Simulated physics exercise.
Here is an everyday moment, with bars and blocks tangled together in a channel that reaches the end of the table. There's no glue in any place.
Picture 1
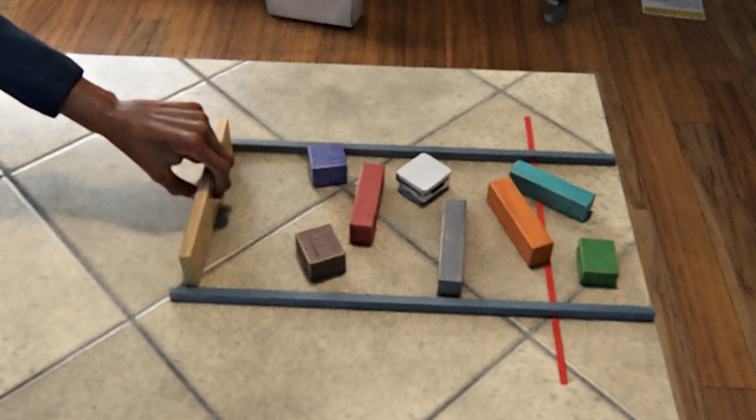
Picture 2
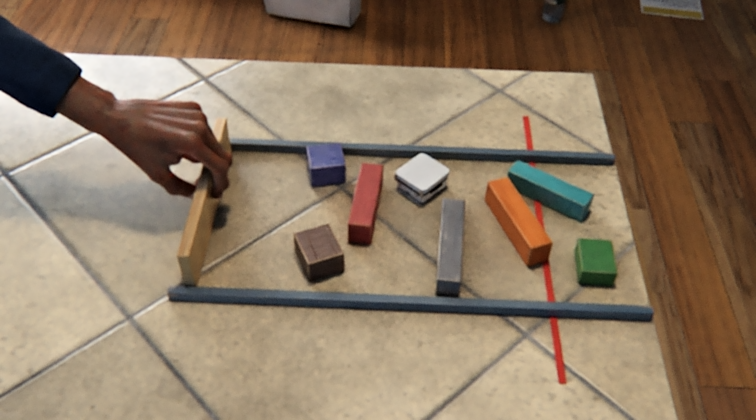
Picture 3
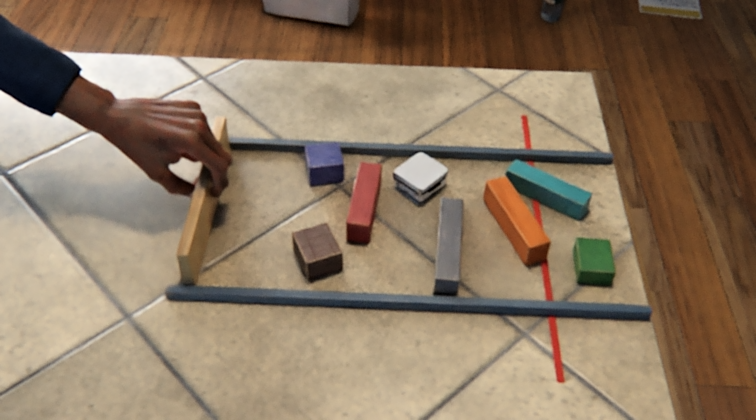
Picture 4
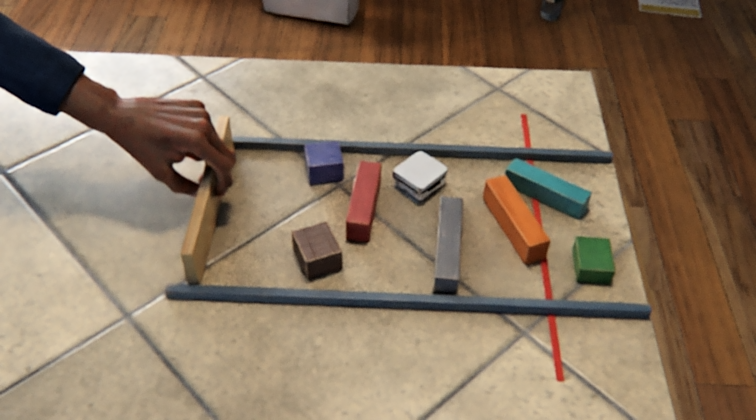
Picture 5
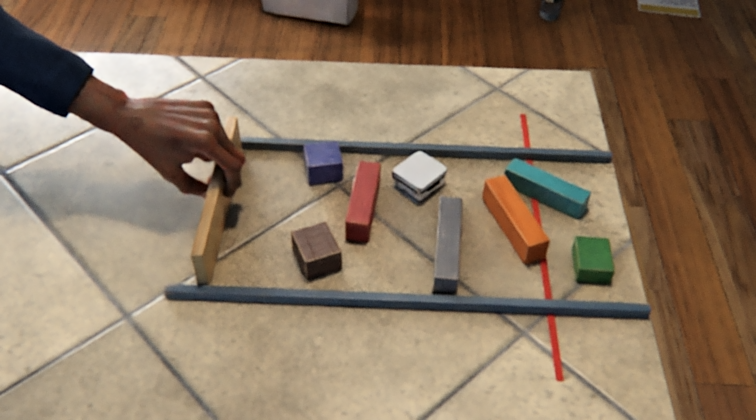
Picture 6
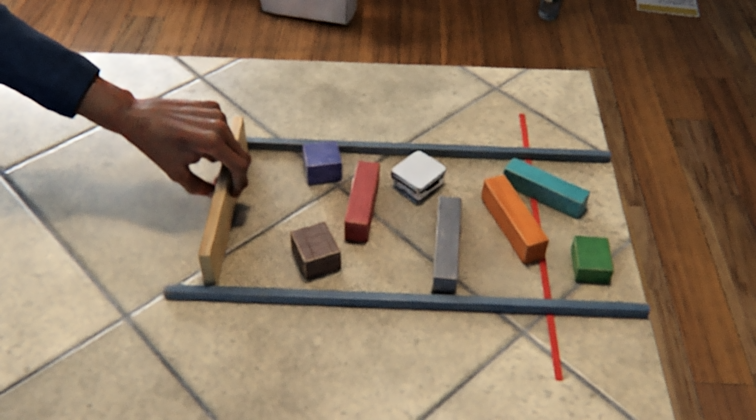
A dark-skinned hand in a navy sleeve grips an upright wooden board at the left of a tiled tabletop, seen from above over a wood floor. Between two blue-grey rails lie blue, brown and white blocks, red and grey bars, then orange, turquoise and green pieces near a red line. The hand holds nearly still, then slides the board slightly right, touching no blocks, while the view barely shifts.
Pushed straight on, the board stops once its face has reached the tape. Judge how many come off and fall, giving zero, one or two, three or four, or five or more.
Number falling: One or two.
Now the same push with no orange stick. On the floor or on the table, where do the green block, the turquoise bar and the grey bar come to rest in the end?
Well, the green block is left in place, the turquoise bar topples off and the grey bar is left in place.
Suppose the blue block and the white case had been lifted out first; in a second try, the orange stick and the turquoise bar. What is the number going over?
The first try gives 1, the second gives 0.
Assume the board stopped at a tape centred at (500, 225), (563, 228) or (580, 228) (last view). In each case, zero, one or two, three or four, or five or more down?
The counts for the three tapes are none at all, 3 or 4 and more than four.
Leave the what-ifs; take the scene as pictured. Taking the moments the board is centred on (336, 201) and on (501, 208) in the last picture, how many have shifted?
4 and 8.
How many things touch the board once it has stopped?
So the total is 3.
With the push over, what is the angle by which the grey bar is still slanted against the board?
About 5 degrees.
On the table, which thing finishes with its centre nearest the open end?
Closest at the end: The orange stick.
Soon after, none off yet; green block at rest near (592, 259); turquoise bar at rest near (545, 187); orange stick at rest near (514, 218).
After that, none off yet; green block at rest near (592, 259); turquoise bar moving near (548, 185); orange stick displaced a little near (529, 218).
And then, none off yet; green block moving near (606, 262); turquoise bar displaced about its own width near (595, 179); orange stick displaced about its own width near (576, 227).
In the end, the number that fall off is one or two; gone, turquoise bar and green block.
